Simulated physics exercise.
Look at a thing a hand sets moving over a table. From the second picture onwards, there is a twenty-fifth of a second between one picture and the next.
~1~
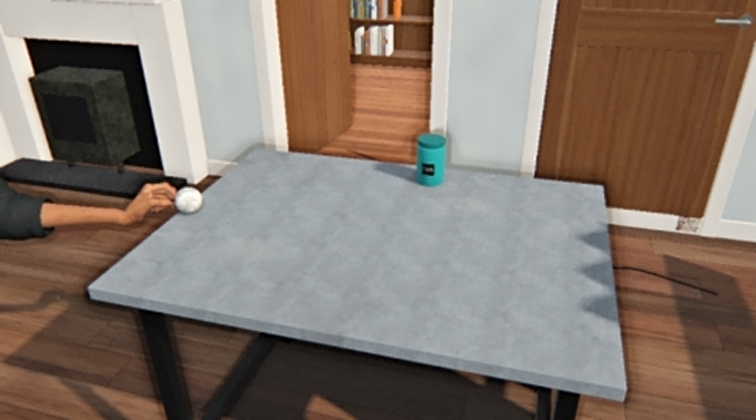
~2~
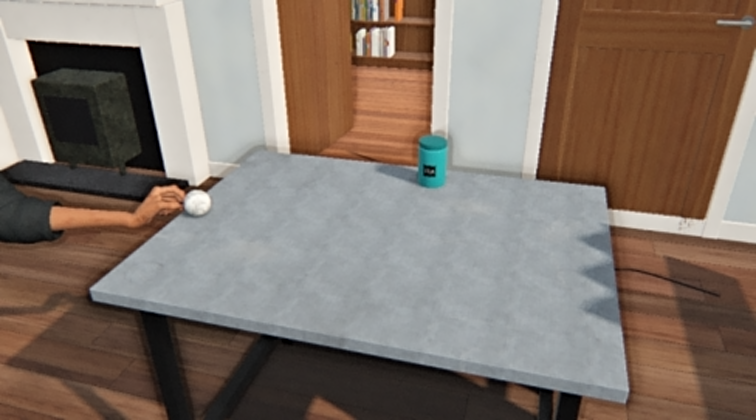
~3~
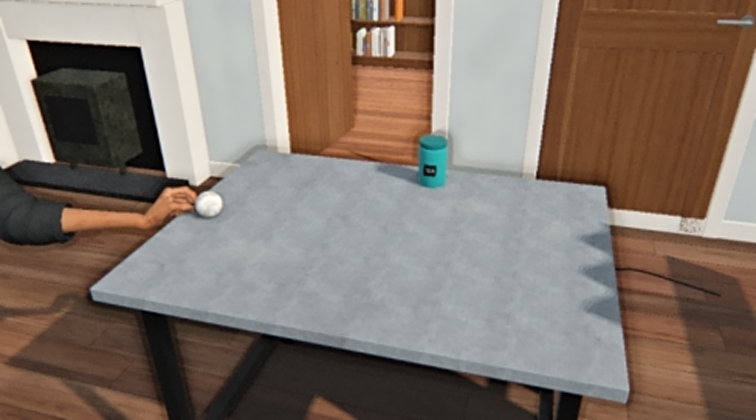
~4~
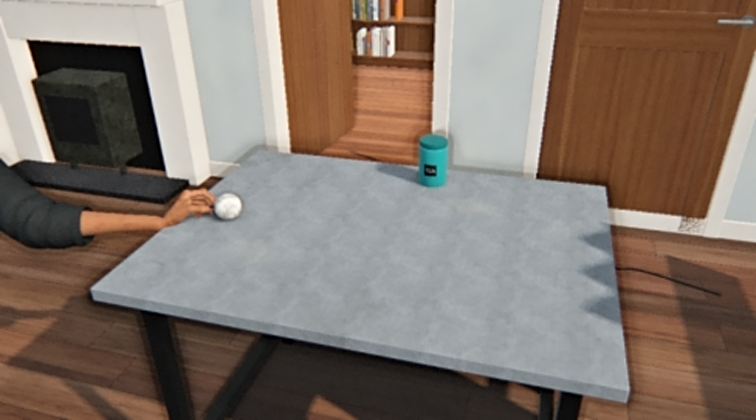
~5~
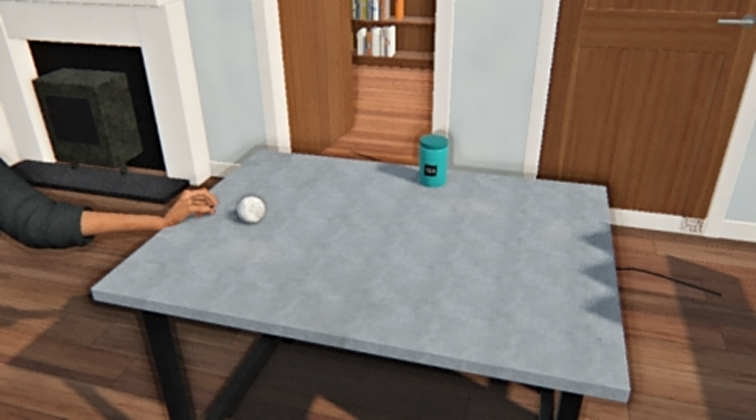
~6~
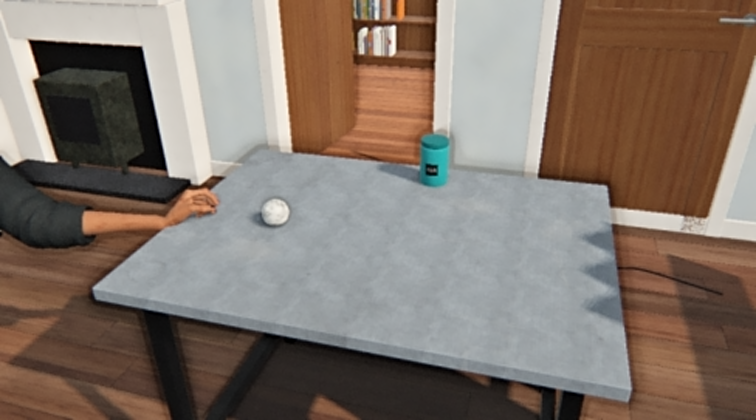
A white ball sits at the fingertips of a hand reaching in from the left over a grey table, seen from above in a room with wooden doors. A teal canister with a dark label stands near the table's far edge, with a dark fireplace behind at left and bookshelves beyond. The hand pushes the ball rightward, then stays back as the ball rolls farther right, the view nearly still.
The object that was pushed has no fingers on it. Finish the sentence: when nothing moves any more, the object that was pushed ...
... is no longer on the table.
Then, 0.30 s past the last view, white ball displaced well along near (460, 238).
Then, 0.60 s past the last view, white ball now off the table.
Then, 0.90 s past the last view, things are still on the move.
Finally, off the table, white ball.
